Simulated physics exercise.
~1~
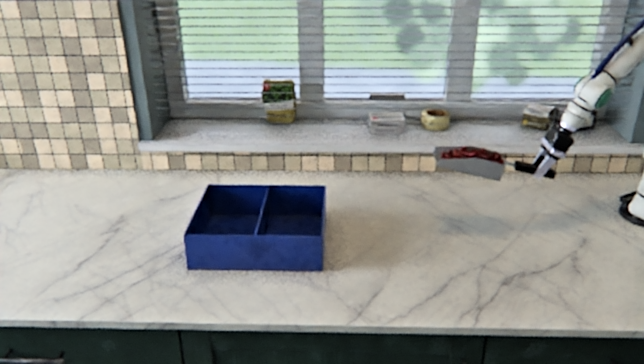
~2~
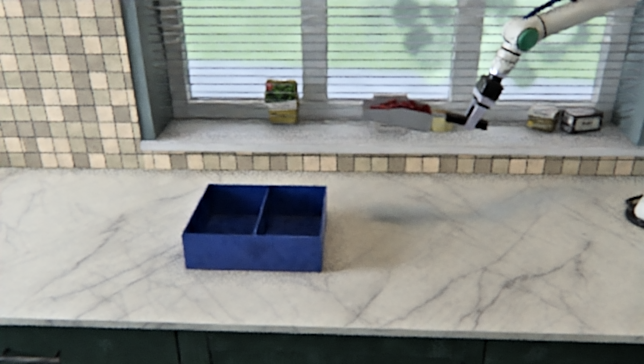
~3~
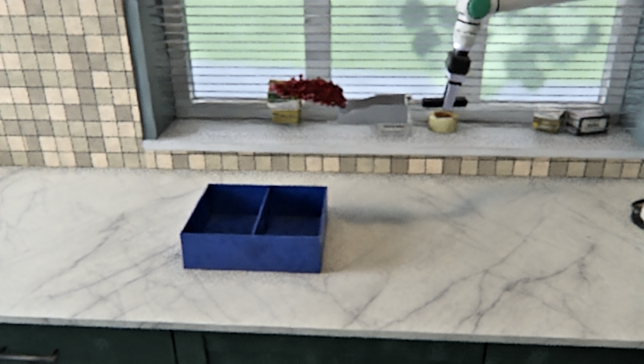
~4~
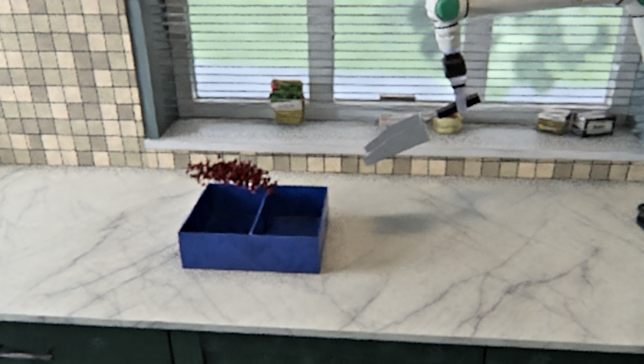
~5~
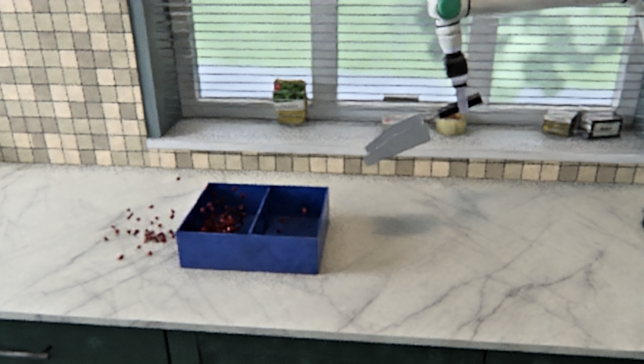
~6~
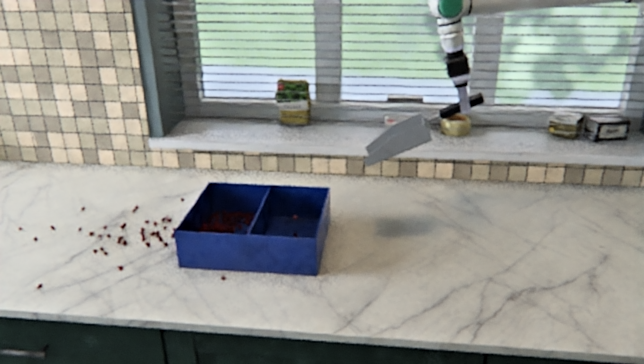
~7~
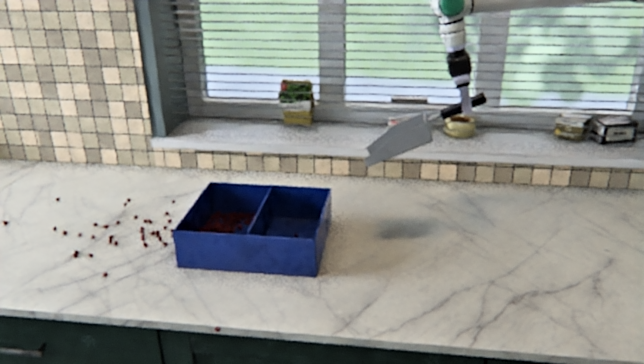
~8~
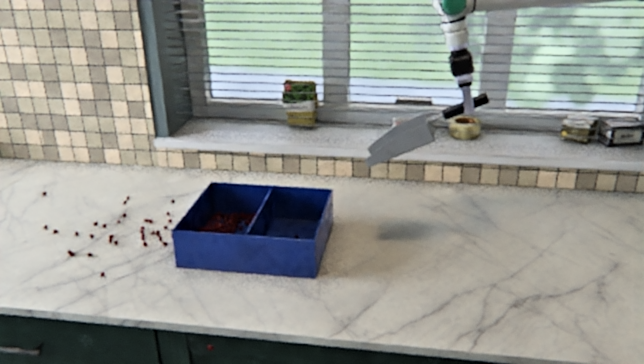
Robot arm swinging a scoop of dried beans left and tipping them into a blue bin's left part, some scattering across the counter.
